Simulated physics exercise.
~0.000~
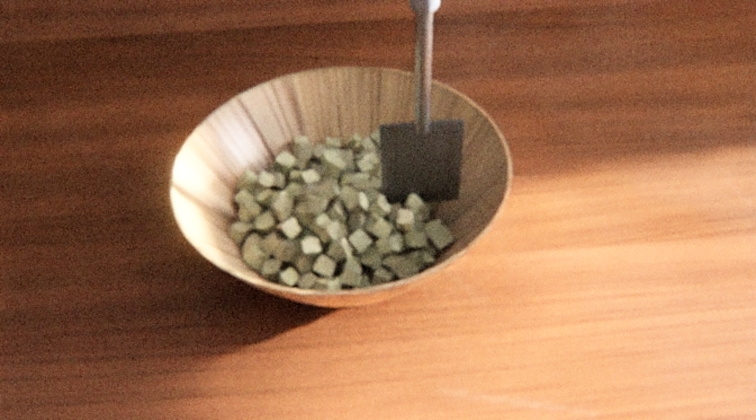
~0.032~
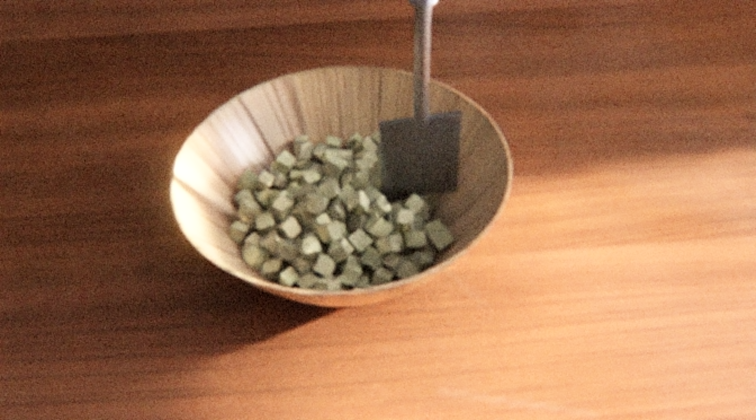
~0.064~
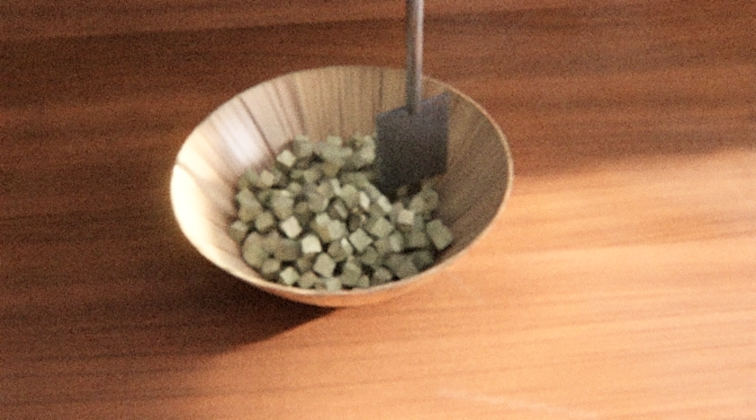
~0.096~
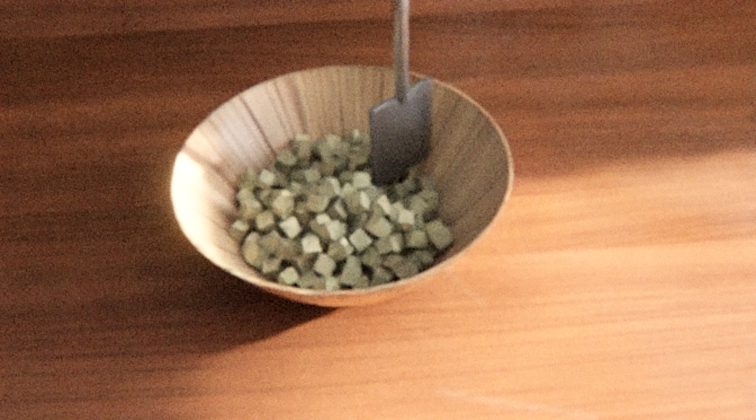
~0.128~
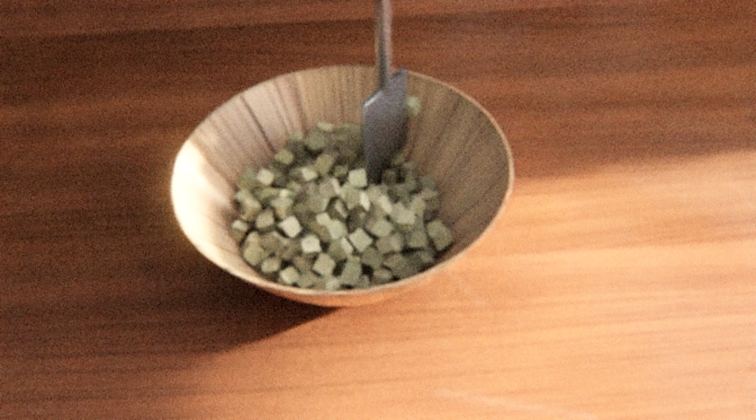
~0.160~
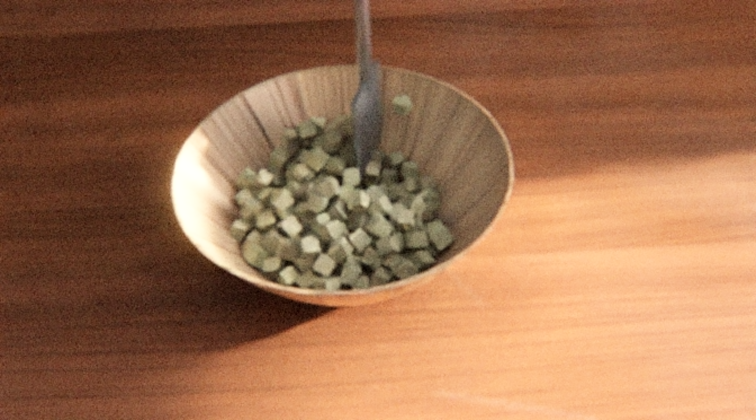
A grey spatula dipped in a wooden bowl of pale green vegetable cubes swept left along the far side, turning until its blade was edge-on and pushing some cubes up the back wall.
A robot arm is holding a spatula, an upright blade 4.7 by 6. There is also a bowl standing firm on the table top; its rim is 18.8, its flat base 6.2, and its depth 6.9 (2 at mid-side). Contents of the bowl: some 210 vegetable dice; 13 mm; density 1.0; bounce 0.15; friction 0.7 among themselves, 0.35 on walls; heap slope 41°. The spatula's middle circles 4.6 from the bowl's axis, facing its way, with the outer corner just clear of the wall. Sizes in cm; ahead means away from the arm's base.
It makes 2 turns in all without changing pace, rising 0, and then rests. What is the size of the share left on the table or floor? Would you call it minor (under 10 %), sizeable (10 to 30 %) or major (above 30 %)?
I would call it sizeable.
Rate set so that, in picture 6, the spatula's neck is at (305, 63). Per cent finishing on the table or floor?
It comes to around 35 percent.
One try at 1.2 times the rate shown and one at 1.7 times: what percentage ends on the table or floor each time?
It would be some 30 and 45 percent respectively.
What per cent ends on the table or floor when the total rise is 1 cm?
Estimate: Close to 15 %.
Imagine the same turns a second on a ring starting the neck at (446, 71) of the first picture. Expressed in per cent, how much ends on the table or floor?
Roughly 0 per cent.
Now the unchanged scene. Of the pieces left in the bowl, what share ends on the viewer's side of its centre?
I'd put it near 35 per cent.
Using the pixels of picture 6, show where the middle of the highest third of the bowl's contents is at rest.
Roughly pixel (396, 149).
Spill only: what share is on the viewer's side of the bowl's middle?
Close to 70 percent, I reckon.
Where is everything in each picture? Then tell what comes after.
The first frame shows spatula neck at (422, 101), 0° round; upper third of the load around (329, 204), from x 240 to 440, top at y 140; 211 in the bowl.
The second frame shows spatula neck at (421, 95), 7° round; upper third of the load around (329, 204), from x 240 to 440, top at y 140.
The third frame shows spatula neck at (414, 82), 22° round; upper third of the load around (330, 202), from x 240 to 440, top at y 140.
The fourth frame shows spatula neck at (401, 72), 38° round; upper third of the load around (331, 199), from x 240 to 440, top at y 120.
The fifth frame shows spatula neck at (384, 64), 54° round; upper third of the load around (329, 194), from x 240 to 440, top at y 105.
The sixth frame shows spatula neck at (364, 59), 71° round; upper third of the load around (327, 193), from x 240 to 440, top at y 105; 211 in the bowl.
After 0.67 s, 326° round, highest piece 9 above the table; 198 in the bowl, 9 on the table or floor, 4 in flight or on the tool.
After 1.17 s, 222° round, highest piece 9 above the table; 175 in the bowl, 28 on the table or floor, 8 in flight or on the tool.
After 1.63 s, 0° round, highest piece 7 above the table; 163 in the bowl, 48 on the table or floor.
After 2.33 s, 0° round, highest piece 7 above the table; 163 in the bowl, 48 on the table or floor.
At rest, 163 in the bowl, 48 on the table or floor. That is 23 % on the table or floor.
